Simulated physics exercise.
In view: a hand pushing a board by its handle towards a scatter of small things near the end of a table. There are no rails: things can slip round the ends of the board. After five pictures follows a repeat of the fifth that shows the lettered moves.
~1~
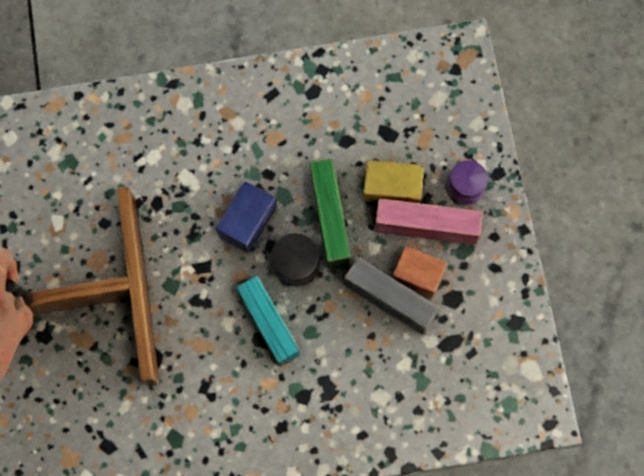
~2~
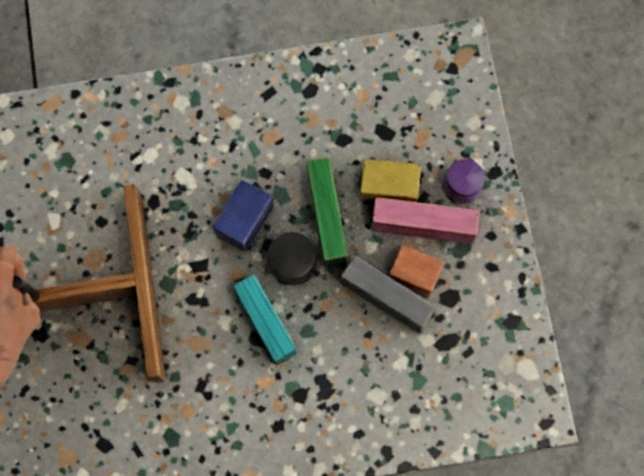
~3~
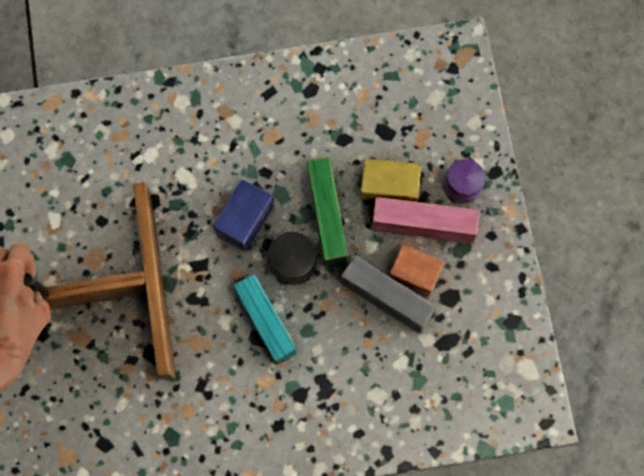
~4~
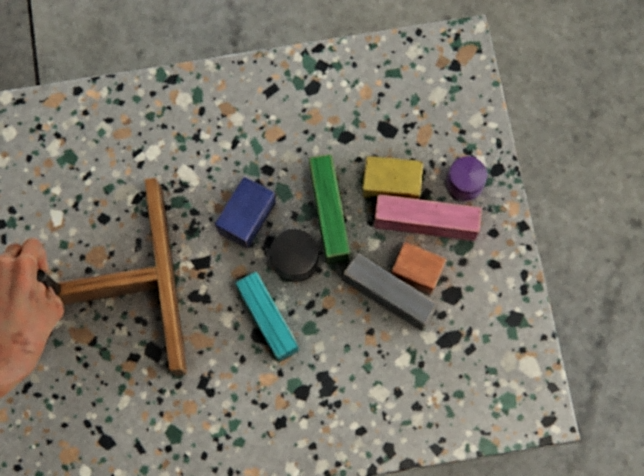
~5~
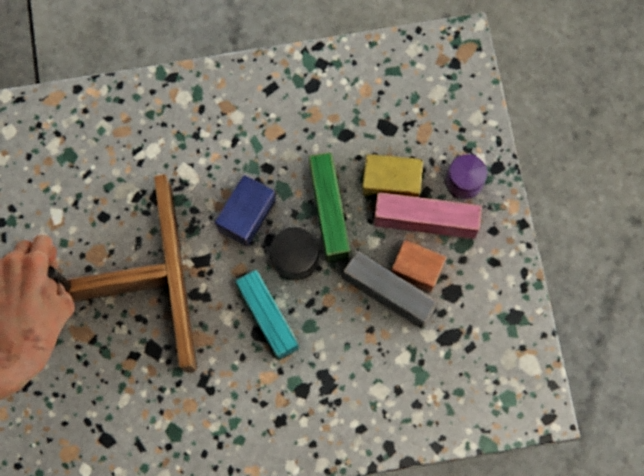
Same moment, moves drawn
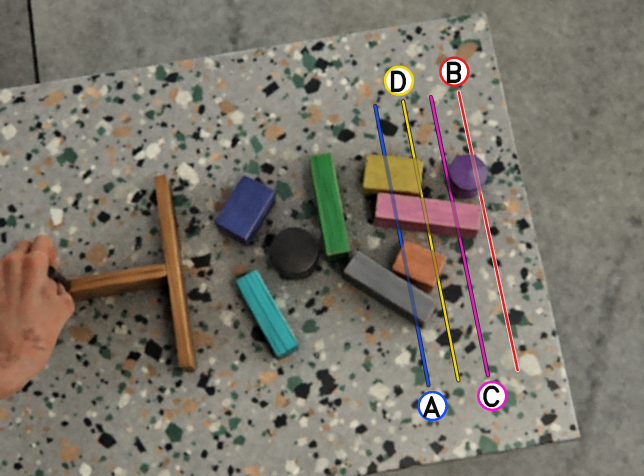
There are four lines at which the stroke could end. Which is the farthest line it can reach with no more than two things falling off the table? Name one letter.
No third one falls up to D.
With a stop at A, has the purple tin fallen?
No.
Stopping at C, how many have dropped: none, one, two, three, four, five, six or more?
In all, three.
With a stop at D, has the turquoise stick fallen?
No.
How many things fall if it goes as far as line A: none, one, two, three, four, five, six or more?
By then, none.
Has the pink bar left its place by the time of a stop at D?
Yes.
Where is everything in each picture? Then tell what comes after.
Turquoise stick (268, 321); yellow block (394, 183); blue block (247, 217), in the first picture.
Board (141, 278); green stick (327, 212), in the second picture.
Board (151, 276); black tin (294, 258), in the third picture.
Board (163, 272); orange block (419, 268), in the fourth picture.
Board (172, 268); turquoise stick (267, 315); yellow block (393, 177); blue block (246, 211), in the fifth picture.
On the marked copy, A at (401, 241); B at (487, 227); C at (459, 231); D at (430, 236).
Taking D. A third of the way, board (266, 253); turquoise stick (297, 318); blue block (283, 202).
Two thirds of the way, board (358, 238); purple tin (488, 173); pink bar (482, 209).
When it is over, board (427, 226); purple tin over the edge; pink bar over the edge; two fallen.
As for the rest, A is within the limit but short; B drops five; C drops three.
